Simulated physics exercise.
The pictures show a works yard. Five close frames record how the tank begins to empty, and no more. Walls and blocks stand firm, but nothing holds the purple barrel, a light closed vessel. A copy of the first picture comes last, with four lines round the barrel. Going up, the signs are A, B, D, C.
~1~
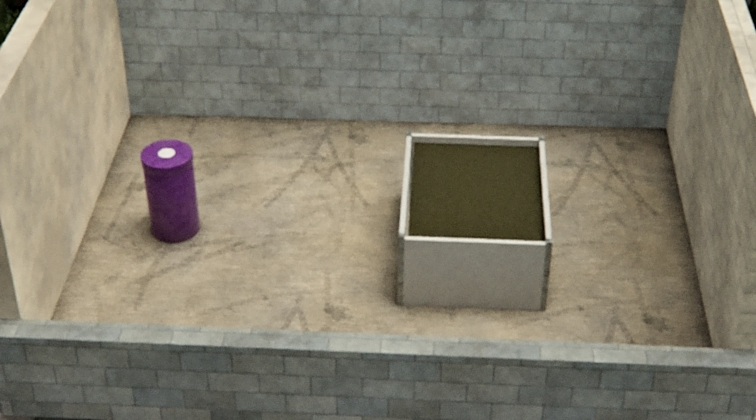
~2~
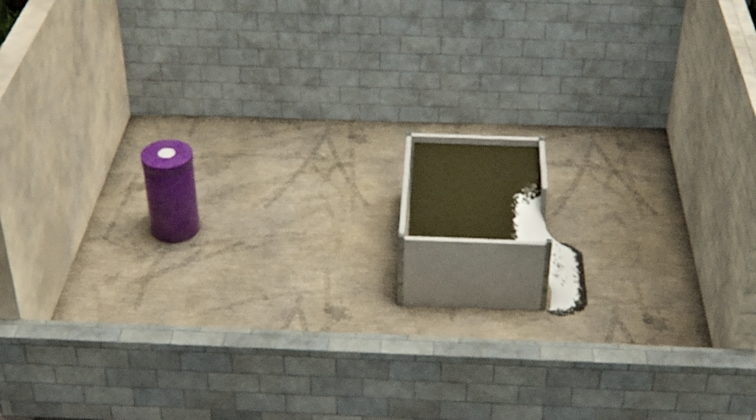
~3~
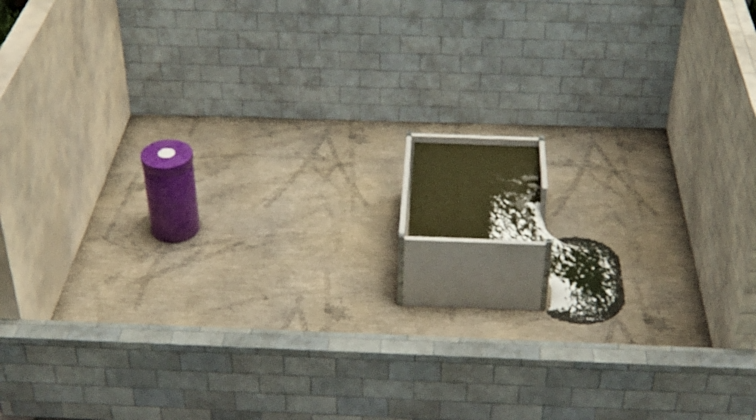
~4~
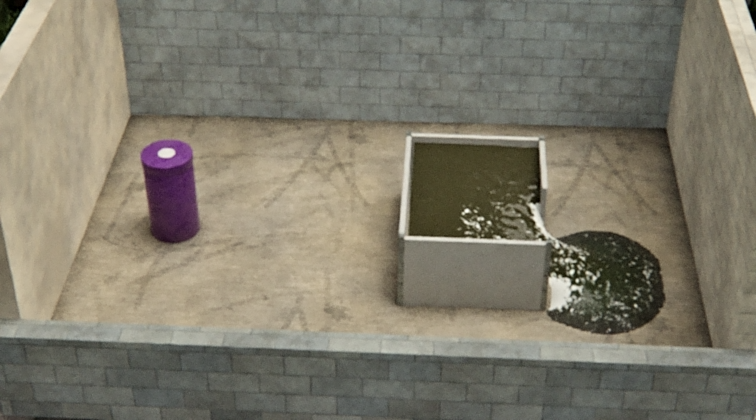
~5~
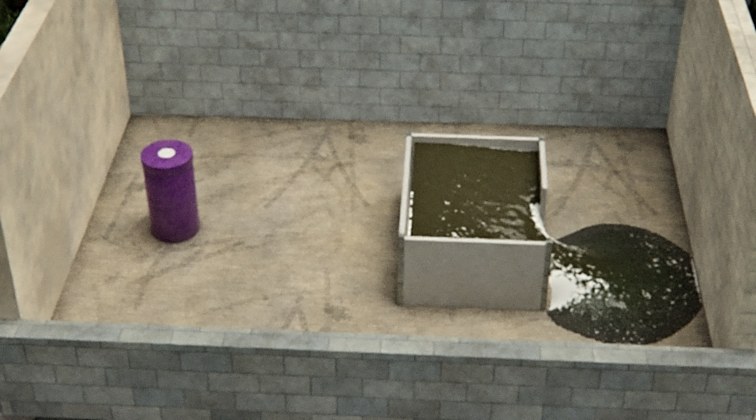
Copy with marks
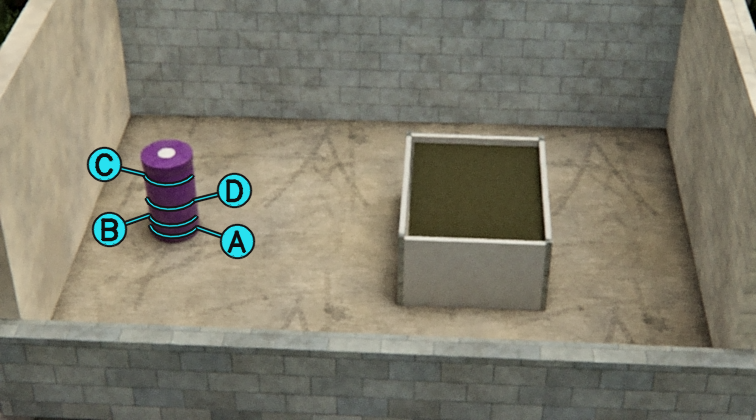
In the video, a full open-topped tank stands in a walled yard with a purple barrel to its left. Dark water pours from the tank's right side and spreads into a widening puddle on the ground, while the barrel stays still.
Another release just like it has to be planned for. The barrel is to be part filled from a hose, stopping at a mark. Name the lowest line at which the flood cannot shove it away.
Choose A.
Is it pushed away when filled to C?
No, that is safe.
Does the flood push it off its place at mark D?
No, that is safe.
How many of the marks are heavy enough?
All of them.
On the marked copy, A at (170, 236); B at (169, 226); C at (165, 185); D at (167, 209); from the bottom up A, B, D, C.
With A, it does not move.
With B, it does not move.
With C, it does not move.
With D, it does not move.
